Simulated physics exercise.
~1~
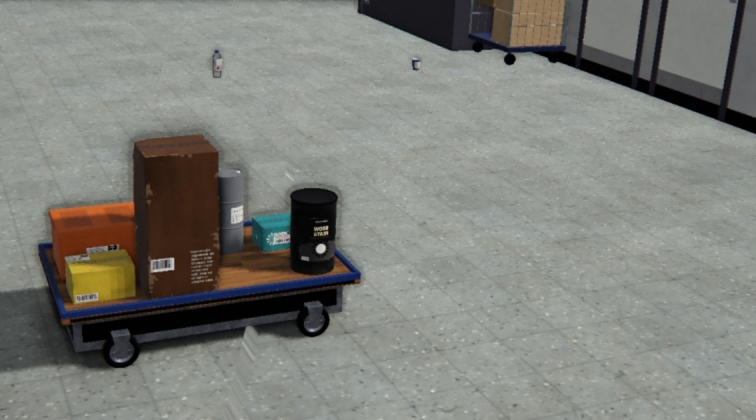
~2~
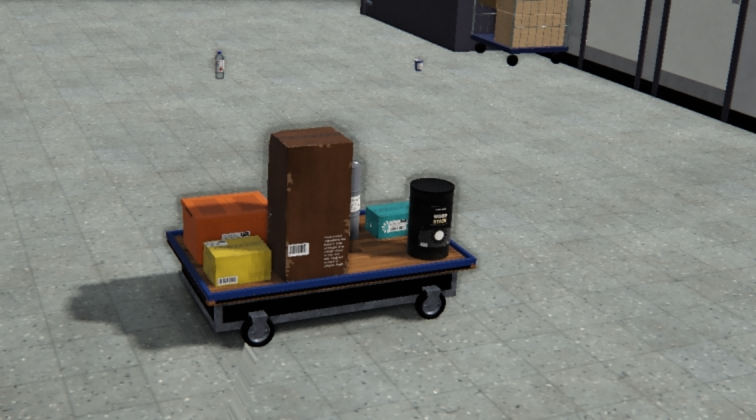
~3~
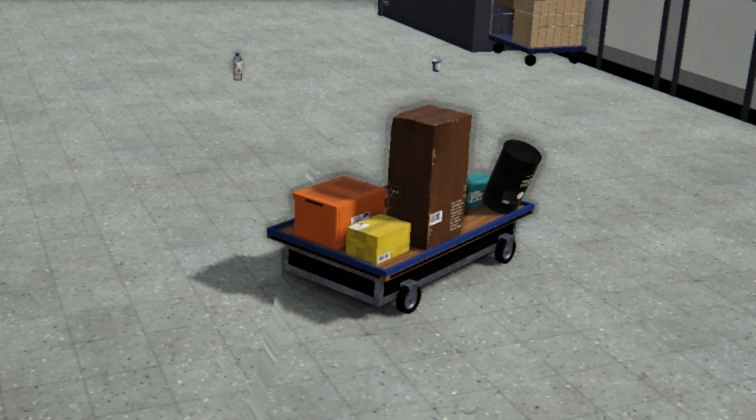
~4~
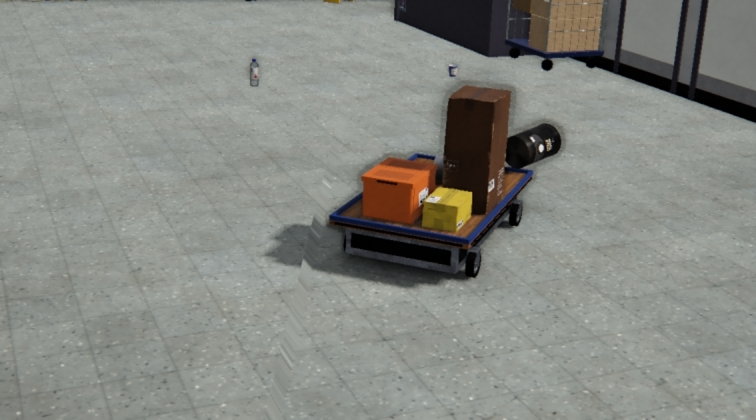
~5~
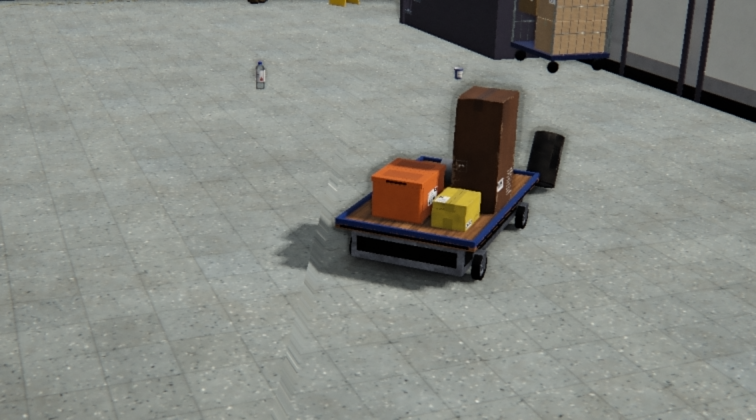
A blue-edged cart carrying boxes and cylindrical containers rolls right across a tiled floor, then turns away from the viewer. The black pail tips and falls off the far side, and the cart stops with the tall brown box still upright beside the orange tote and yellow parcel.
